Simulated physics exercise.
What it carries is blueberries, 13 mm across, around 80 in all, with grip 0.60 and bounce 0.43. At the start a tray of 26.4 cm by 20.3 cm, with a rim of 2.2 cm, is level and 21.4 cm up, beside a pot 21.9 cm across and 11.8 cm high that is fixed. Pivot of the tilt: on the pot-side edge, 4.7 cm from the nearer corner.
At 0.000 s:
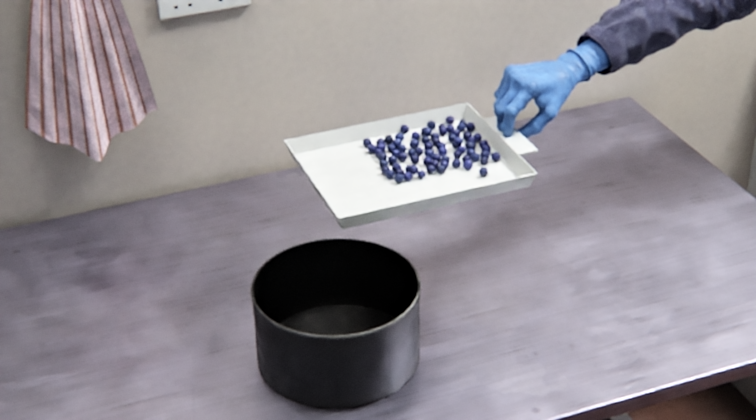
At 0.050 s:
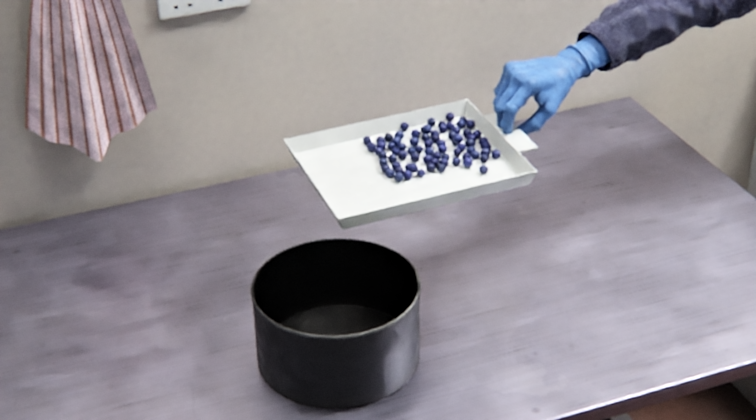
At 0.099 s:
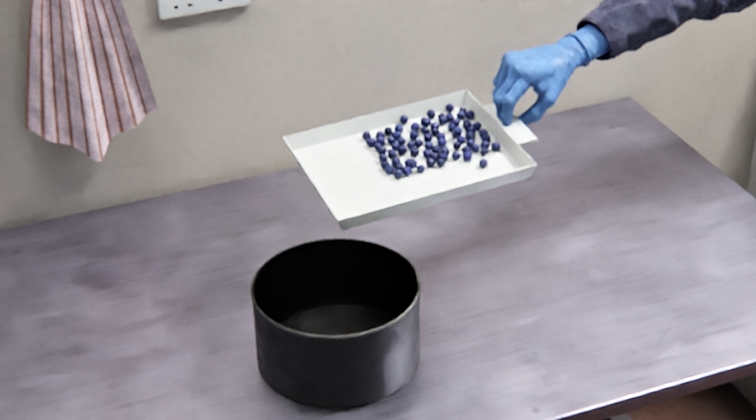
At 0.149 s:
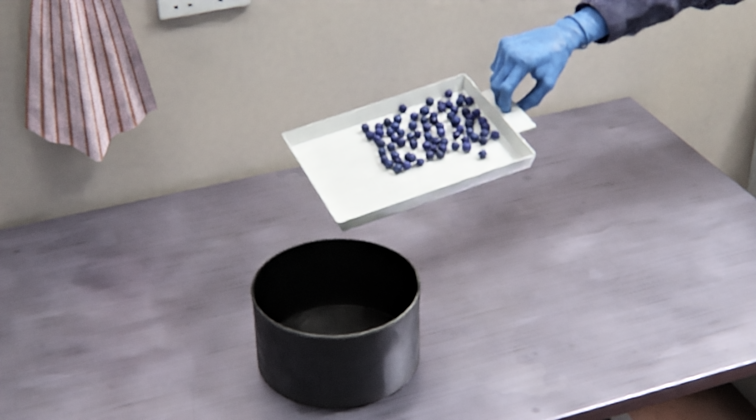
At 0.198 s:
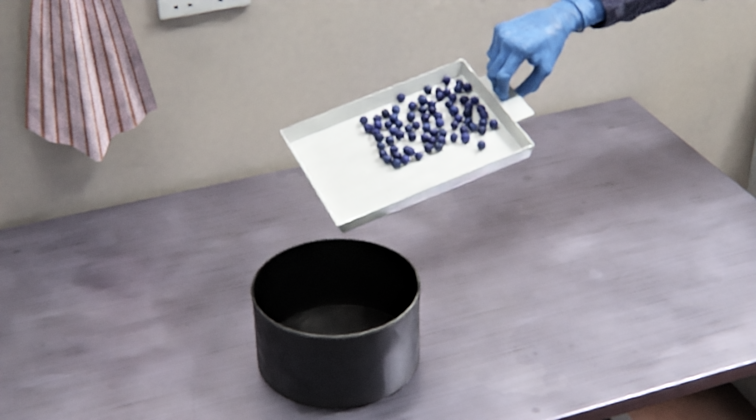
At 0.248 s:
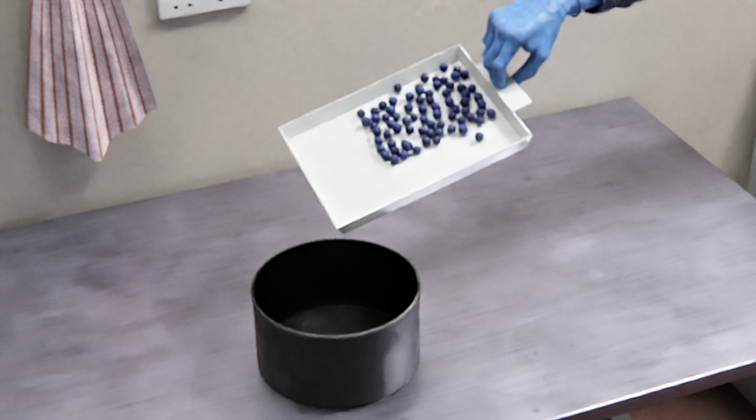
On a grey table beside a pale wall with a striped towel, a blue-gloved hand grips a white tray of blueberries above and behind a black pot, at first nearly level. The hand then raises its end of the tray, steepening the slant toward the pot, while the berries stay clustered near the hand.
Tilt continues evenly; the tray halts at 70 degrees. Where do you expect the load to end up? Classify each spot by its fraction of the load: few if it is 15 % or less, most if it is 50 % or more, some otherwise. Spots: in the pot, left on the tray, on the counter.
Pot: Most. Left on the tray: Some. Counter: Few.
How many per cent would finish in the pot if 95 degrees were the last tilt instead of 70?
Roughly 95 %.
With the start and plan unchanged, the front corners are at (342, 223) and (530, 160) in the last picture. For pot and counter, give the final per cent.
Pot 20; counter 0.
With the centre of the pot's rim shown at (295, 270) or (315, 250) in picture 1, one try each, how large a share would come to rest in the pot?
Around 45 per cent, then around 10 per cent.
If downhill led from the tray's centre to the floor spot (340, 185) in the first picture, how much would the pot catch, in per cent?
Something like 15 per cent of the pieces.
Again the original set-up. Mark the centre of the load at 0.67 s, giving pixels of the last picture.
At that moment the load's centre is around (340, 202).
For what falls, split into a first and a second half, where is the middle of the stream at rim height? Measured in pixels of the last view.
Earlier half at about (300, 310), later half at about (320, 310) in pixels.
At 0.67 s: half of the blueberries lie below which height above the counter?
I'd say near 24 cm.
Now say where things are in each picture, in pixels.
In the first picture, tray tilt 0 degrees, front corners at (342, 214) and (530, 172); middle of the pieces at (428, 146); pot at (336, 285).
In the second picture, tray tilt 1 degrees, front corners at (342, 215) and (530, 170); middle of the pieces at (428, 144).
In the third picture, tray tilt 4 degrees, front corners at (342, 216) and (530, 163), lowest corner left front; middle of the pieces at (428, 138).
In the fourth picture, tray tilt 9 degrees, front corners at (341, 218) and (529, 153), lowest corner left front; middle of the pieces at (427, 128).
In the fifth picture, tray tilt 14 degrees, front corners at (340, 220) and (527, 144), lowest corner left front; middle of the pieces at (425, 118).
In the sixth picture, tray tilt 19 degrees, front corners at (340, 222) and (525, 135), lowest corner left front; middle of the pieces at (423, 109); pot at (336, 285). Its pace works out near 100 degrees a second.
After 0.50 s, tilt 44 degrees; the tray holds 100 %, the pot 0 %.
Then, at 0.67 s, tilt 62 degrees; the tray holds 90 %, the pot 0 %.
After 0.96 s, tilt 70 degrees; the tray holds 40 %, the pot 55 %.
In the end, at 1.9 s, pot 65 %, tray 35 %, counter 5 %.
